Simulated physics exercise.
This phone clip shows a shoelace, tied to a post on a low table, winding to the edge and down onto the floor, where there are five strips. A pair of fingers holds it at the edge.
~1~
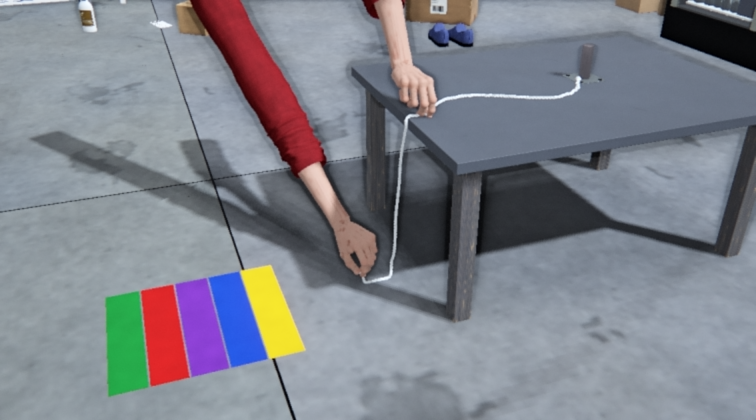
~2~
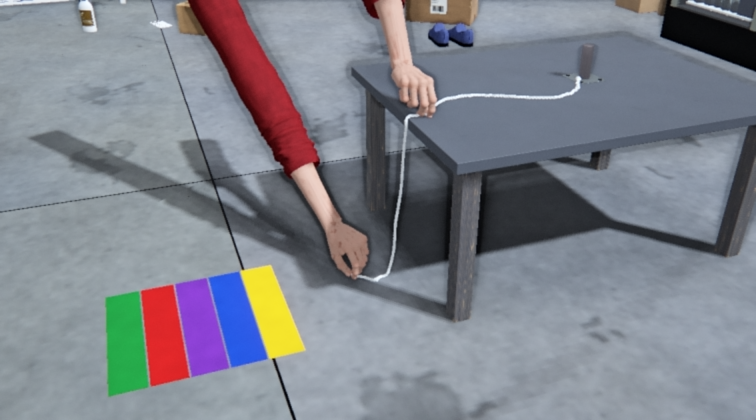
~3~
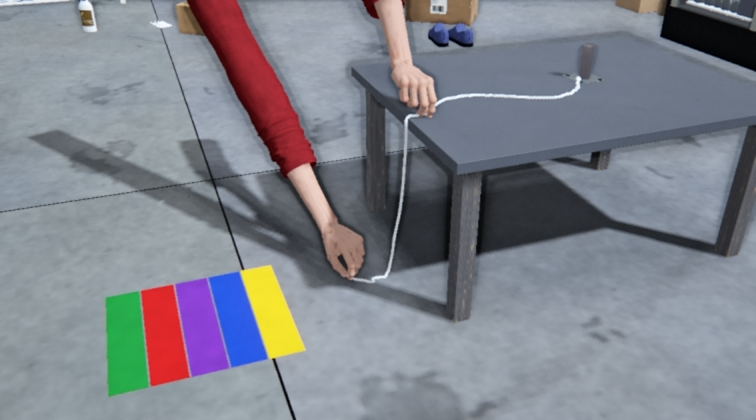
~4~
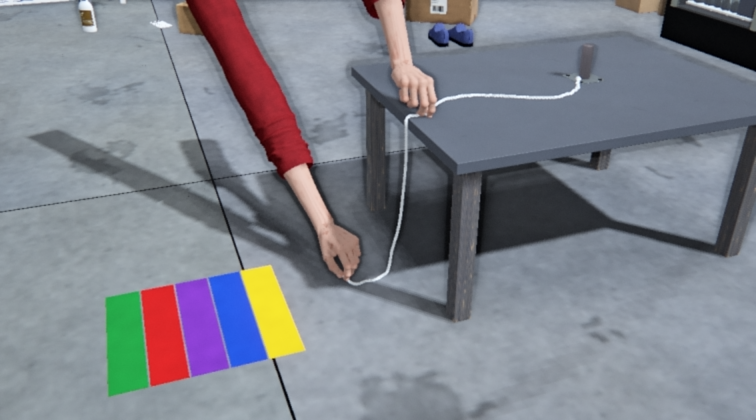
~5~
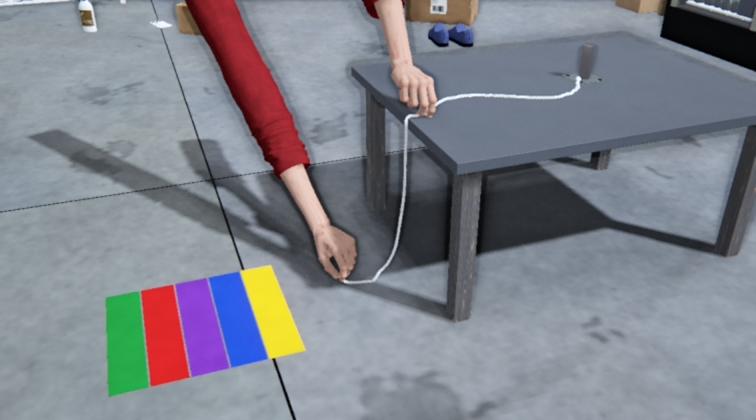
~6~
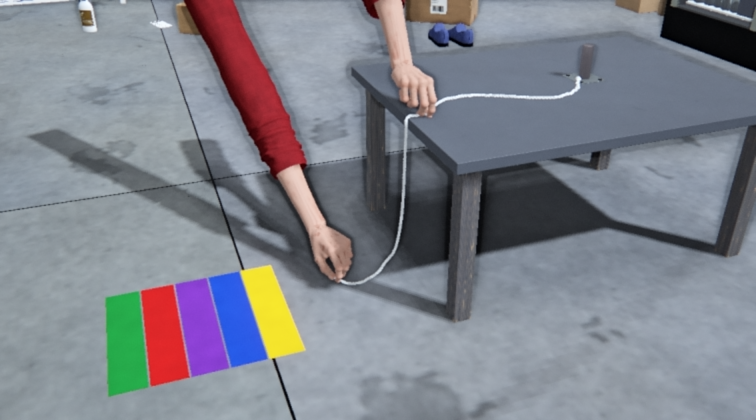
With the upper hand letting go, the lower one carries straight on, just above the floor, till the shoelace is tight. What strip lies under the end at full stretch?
The purple one.
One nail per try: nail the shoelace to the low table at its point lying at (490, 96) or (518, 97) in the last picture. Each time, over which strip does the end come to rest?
Blue; blue.
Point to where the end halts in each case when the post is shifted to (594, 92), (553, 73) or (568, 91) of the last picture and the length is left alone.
Taking the tries in turn, you get (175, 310), (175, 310) and (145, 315).
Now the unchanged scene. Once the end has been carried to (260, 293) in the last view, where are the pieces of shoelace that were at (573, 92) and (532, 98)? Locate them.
The first lands at (542, 86), while the second lands at (506, 95).
A little later, end near (260, 293); over yellow.
Next, end near (219, 302); over blue.
When it is tight, end near (196, 307); over purple. It halts on the purple strip.
